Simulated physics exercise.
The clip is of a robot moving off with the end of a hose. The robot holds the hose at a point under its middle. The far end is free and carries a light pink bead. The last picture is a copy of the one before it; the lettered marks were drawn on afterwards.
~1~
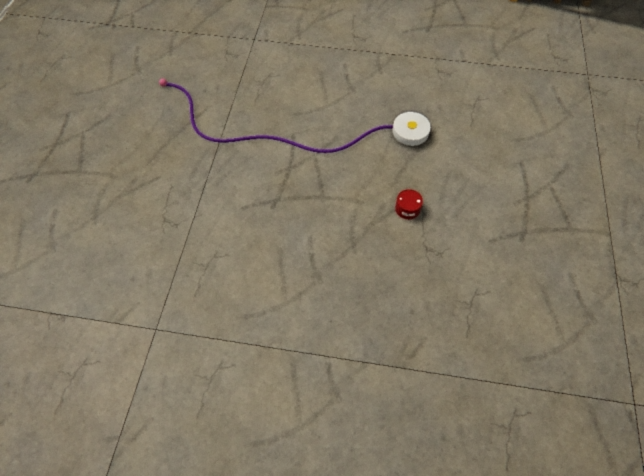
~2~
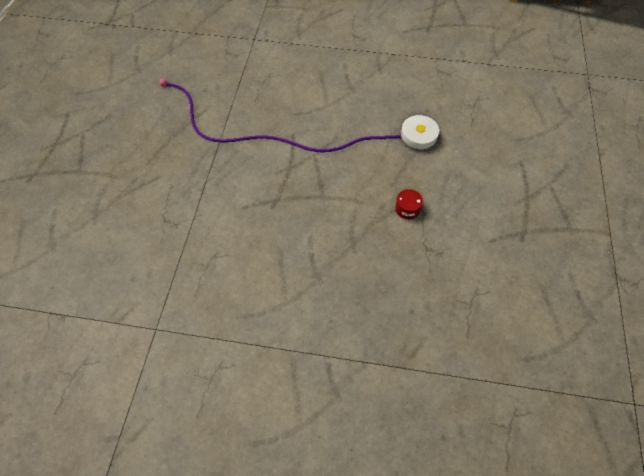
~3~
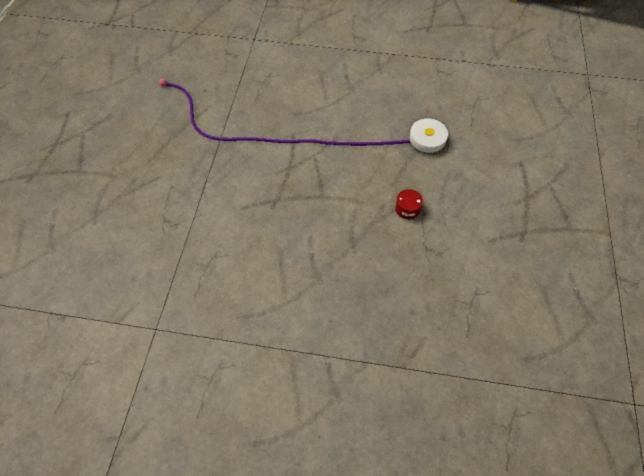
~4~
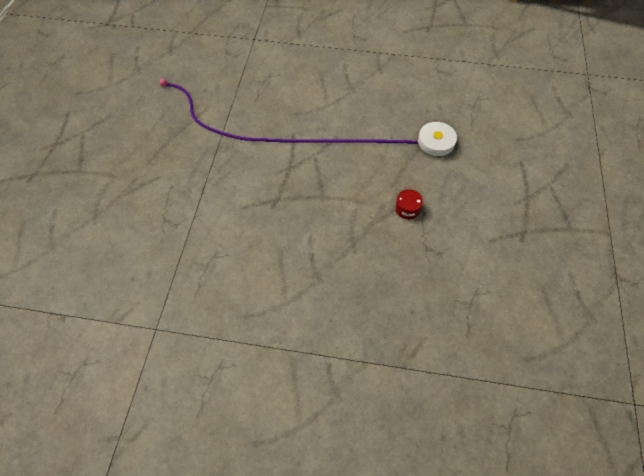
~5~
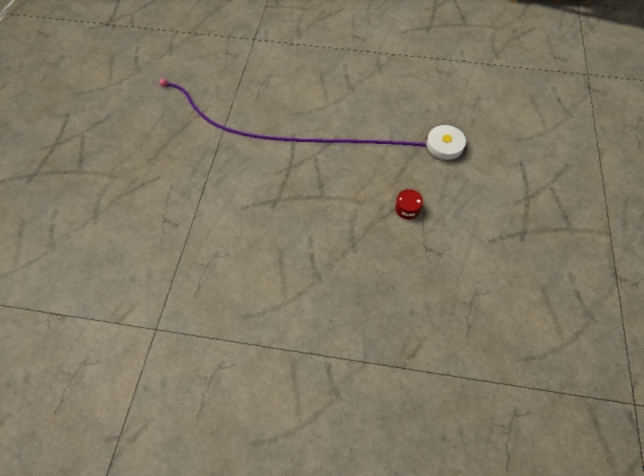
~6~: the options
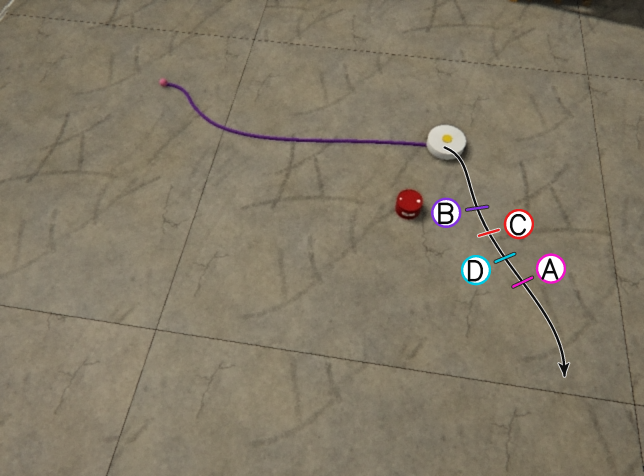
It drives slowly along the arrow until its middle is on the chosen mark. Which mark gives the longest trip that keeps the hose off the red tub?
Stop at D.
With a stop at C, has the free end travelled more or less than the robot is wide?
More.
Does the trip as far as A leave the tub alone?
No.
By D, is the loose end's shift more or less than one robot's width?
More.
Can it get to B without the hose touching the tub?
Yes.
On the copy, A at (523, 282); B at (477, 208); C at (489, 233); D at (505, 258); the route from (444, 147) via (497, 247) to (564, 376).
On D. First, robot (470, 176), middle of the hose (308, 137), free end (176, 88).
Then, robot (485, 218), middle of the hose (332, 146), free end (193, 98).
Finally, robot (507, 254), middle of the hose (356, 164), free end (218, 107); nothing has been touched.
By contrast, A brings the hose against the tub; B is safe but short; C is safe but short.
